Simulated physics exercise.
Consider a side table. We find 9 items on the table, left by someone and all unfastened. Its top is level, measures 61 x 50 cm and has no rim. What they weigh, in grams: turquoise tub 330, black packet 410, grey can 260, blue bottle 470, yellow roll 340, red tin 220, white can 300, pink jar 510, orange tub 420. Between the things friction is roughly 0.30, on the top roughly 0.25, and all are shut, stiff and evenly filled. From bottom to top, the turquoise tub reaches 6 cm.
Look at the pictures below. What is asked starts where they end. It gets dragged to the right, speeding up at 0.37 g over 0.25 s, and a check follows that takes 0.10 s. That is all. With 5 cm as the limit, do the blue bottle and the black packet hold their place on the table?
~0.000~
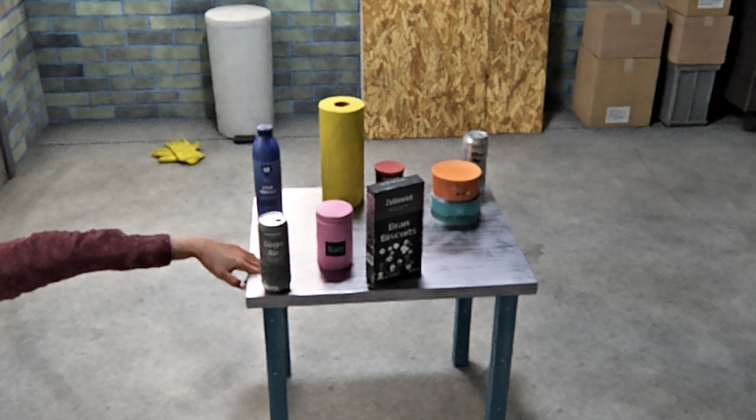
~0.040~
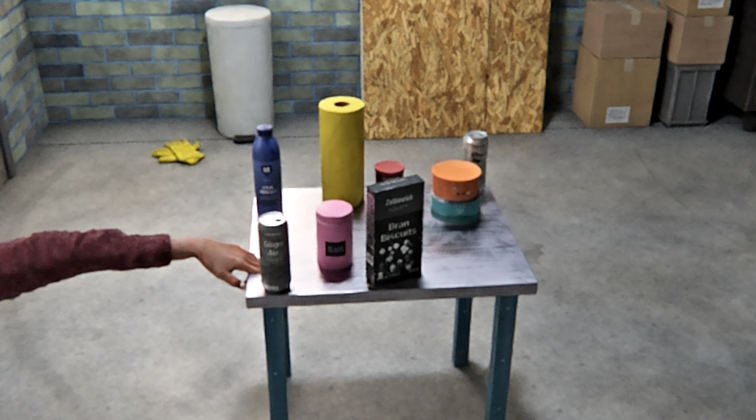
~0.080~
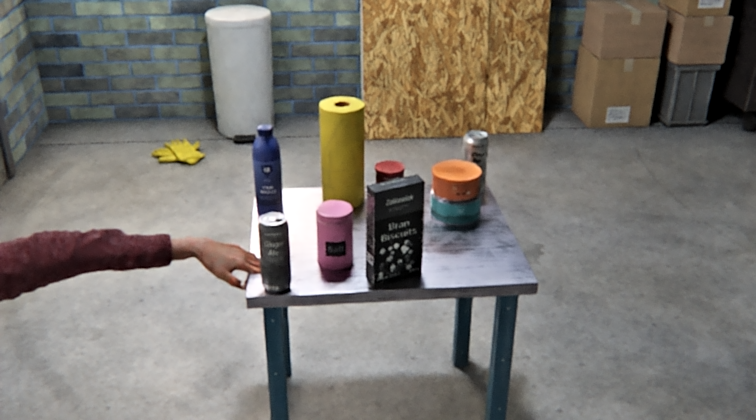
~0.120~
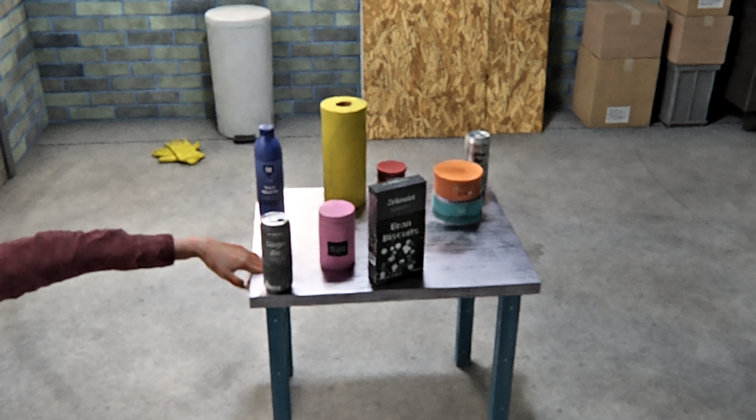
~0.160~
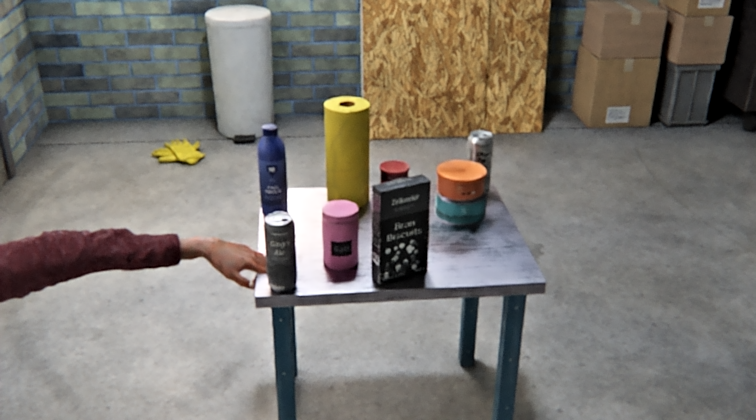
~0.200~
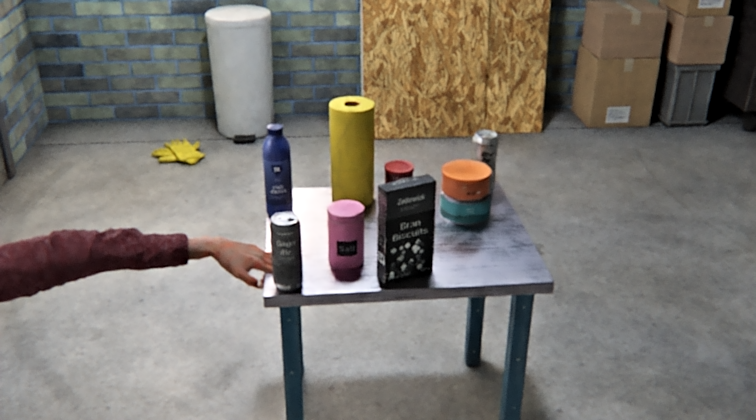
In the end the blue bottle is going to wander off, the black packet is going to sit tight.
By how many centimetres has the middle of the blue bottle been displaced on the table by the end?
About 14 cm.
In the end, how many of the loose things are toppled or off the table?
The answer is 1.
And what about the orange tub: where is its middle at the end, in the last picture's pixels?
It ends up near (531, 178).
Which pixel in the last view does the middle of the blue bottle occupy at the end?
It stops at about (379, 205).
Around 0.30 s, table 10 cm from its start; blue bottle shifted 3 cm near (297, 169); black packet shifted 3 cm near (428, 229); grey can shifted 3 cm.
Around 0.50 s, table 16 cm from its start; blue bottle at 15° to upright near (334, 166).
Around 0.60 s, table 16 cm from its start; blue bottle at 27° to upright near (345, 166); black packet shifted 2 cm near (480, 227); white can shifted 3 cm.
Finally (2.5 s), on their side or leaning hard on the table, blue bottle; the other 8 still in place (within 5 cm). In the last view, blue bottle near (379, 205), black packet near (480, 227).
